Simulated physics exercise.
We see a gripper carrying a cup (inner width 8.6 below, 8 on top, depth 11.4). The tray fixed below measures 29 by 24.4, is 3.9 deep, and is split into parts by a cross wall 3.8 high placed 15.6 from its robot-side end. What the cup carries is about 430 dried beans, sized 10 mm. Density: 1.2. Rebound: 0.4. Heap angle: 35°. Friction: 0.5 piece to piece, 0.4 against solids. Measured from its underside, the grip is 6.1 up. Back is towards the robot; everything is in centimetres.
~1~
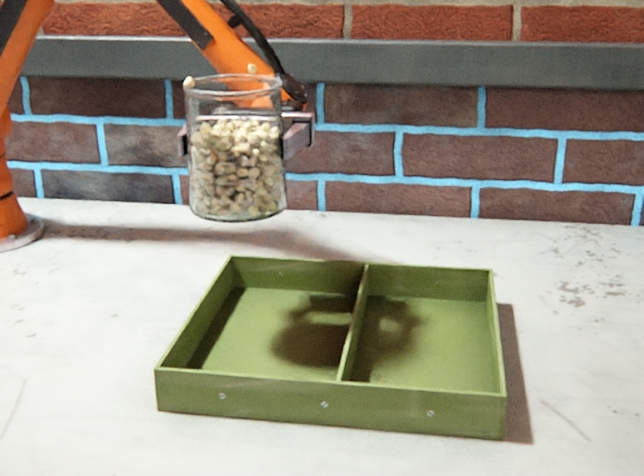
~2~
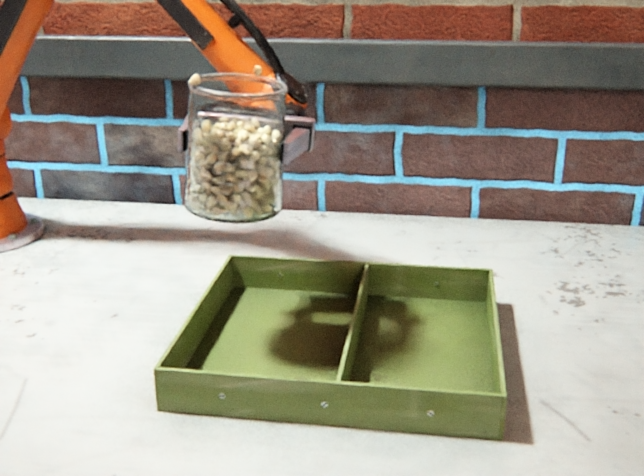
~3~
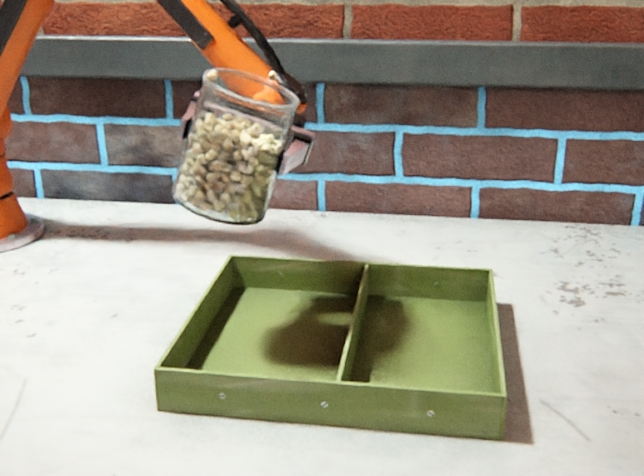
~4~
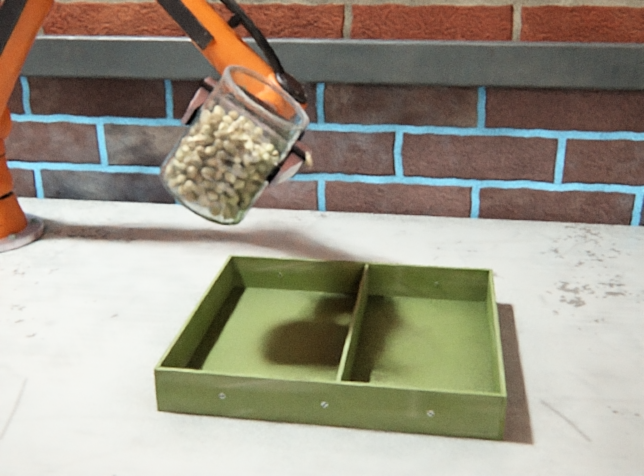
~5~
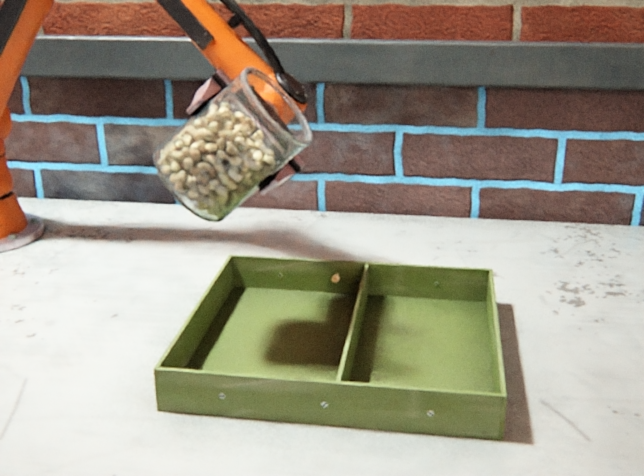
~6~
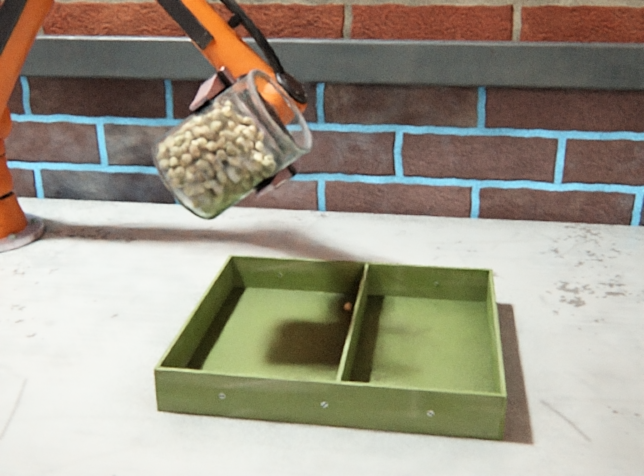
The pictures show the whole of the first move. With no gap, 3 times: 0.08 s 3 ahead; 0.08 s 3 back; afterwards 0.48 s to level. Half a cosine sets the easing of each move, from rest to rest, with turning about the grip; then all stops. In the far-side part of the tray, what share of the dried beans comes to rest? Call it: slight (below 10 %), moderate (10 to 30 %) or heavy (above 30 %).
Slight.
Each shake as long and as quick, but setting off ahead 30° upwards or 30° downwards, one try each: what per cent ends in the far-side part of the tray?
About 10 and 0 per cent.
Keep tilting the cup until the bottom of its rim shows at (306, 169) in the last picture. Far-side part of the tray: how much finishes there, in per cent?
Around 20 in a hundred.
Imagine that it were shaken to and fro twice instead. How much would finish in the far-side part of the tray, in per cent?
Approx. 5 per cent.
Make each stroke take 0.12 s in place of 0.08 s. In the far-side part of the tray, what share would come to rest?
That would give around 0 per cent.
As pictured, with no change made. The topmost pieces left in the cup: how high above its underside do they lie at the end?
Around 9.5 centimetres above the underside.
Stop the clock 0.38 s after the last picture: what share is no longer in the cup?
About 5 in a hundred parts are out by then.
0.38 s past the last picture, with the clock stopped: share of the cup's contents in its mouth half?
30 per cent.
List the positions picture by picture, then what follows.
The first picture shows cup middle at (236, 148), level; upper third of the load around (236, 140), from x 190 to 280, top at y 70; 431 in the cup.
The second picture shows cup middle at (236, 148), tilted 5° forward; upper third of the load around (235, 141), from x 195 to 275, top at y 70.
The third picture shows cup middle at (235, 148), tilted 19° forward; upper third of the load around (229, 141), from x 180 to 275, top at y 75.
The fourth picture shows cup middle at (234, 147), tilted 35° forward; upper third of the load around (224, 139), from x 170 to 310, top at y 110; 430 in the cup, 1 in flight or on a rim.
The fifth picture shows cup middle at (233, 147), tilted 49° forward; upper third of the load around (220, 136), from x 165 to 335, top at y 105; 430 in the cup, 1 in the robot-side part.
The sixth picture shows cup middle at (233, 146), tilted 54° forward; upper third of the load around (218, 134), from x 165 to 350, top at y 105; 430 in the cup, 1 in the robot-side part.
Then, 0.38 s after the last picture, tilted 54° forward, highest piece 23 above the table; 412 in the cup, 5 in the far-side part, 1 in the robot-side part, 13 in flight or on a rim.
Then, 0.77 s after the last picture, tilted 19° forward, highest piece 25 above the table; 404 in the cup, 16 in the far-side part, 10 in the robot-side part, 1 in flight or on a rim.
Then, 1.16 s after the last picture, level, highest piece 25 above the table; 404 in the cup, 16 in the far-side part, 11 in the robot-side part.
Then, 2.21 s after the last picture, level, highest piece 24 above the table; 404 in the cup, 16 in the far-side part, 11 in the robot-side part.
Final count, 404 in the cup, 16 in the far-side part, 11 in the robot-side part. That is 4 % in the far-side part of the tray.
